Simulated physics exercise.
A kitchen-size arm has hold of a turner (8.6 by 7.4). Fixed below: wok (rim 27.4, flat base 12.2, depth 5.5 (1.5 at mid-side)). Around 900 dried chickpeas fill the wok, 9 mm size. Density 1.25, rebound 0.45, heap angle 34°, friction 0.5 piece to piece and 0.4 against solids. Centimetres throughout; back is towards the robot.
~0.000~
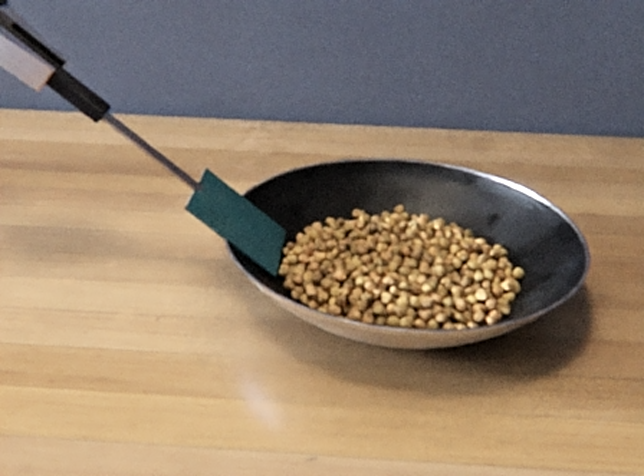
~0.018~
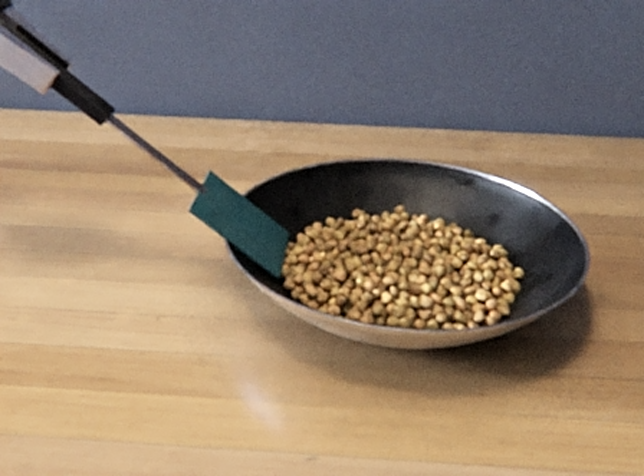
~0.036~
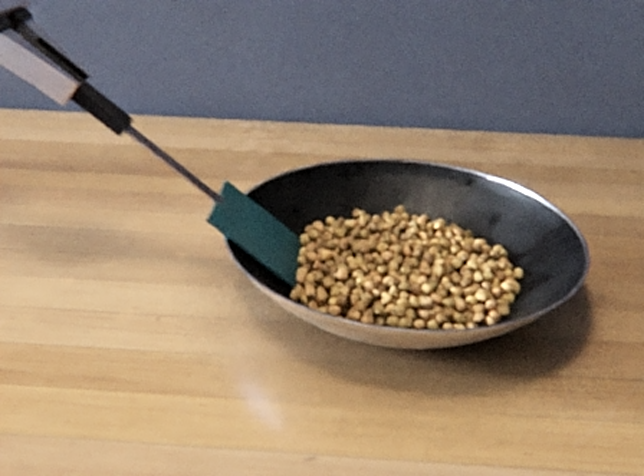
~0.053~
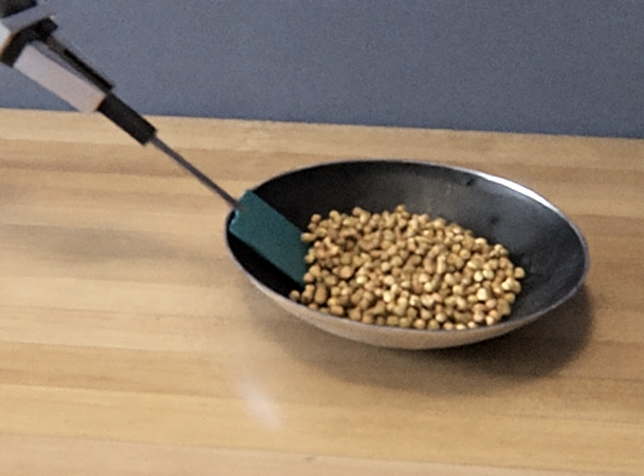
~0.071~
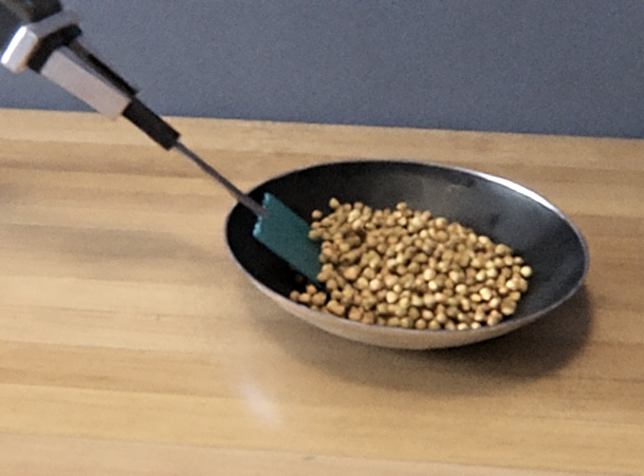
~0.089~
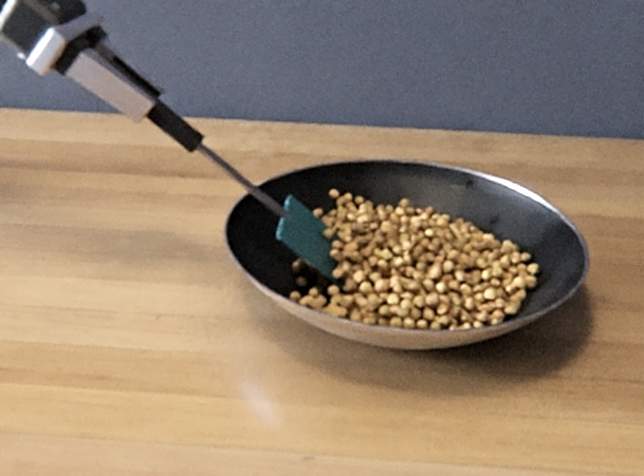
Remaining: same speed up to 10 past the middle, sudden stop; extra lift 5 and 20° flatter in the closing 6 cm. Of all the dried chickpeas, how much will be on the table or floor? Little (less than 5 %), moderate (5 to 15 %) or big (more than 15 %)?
A big share, more than 15 %, ends on the table or floor.
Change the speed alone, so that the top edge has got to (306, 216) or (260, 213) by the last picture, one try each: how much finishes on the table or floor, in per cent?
About 30 and 15 per cent.
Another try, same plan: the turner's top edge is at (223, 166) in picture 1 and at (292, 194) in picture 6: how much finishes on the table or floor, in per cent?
Some 15 per cent.
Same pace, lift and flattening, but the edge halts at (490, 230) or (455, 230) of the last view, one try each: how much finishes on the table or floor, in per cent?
About 10 and 5 per cent.
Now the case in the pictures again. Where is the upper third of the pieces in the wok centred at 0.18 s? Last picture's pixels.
Near (484, 243).
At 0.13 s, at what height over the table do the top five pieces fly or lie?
Roughly 5 cm.
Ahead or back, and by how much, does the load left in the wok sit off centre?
Roughly 3.0 cm ahead.
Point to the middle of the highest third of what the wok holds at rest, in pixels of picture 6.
Around (479, 265).
After 0.13 s, sloping 40°, highest piece 5 above the table; 900 in the wok.
After 0.18 s, sloping 34°, highest piece 6 above the table; 900 in the wok.
After 0.40 s, sloping 20°, highest piece 16 above the table; 666 in the wok, 90 on the table or floor, 144 on the blade or in flight.
After 1.45 s, sloping 20°, highest piece 5 above the table; 666 in the wok, 234 on the table or floor.
In the end, 666 in the wok, 234 on the table or floor. That is 26 % on the table or floor.
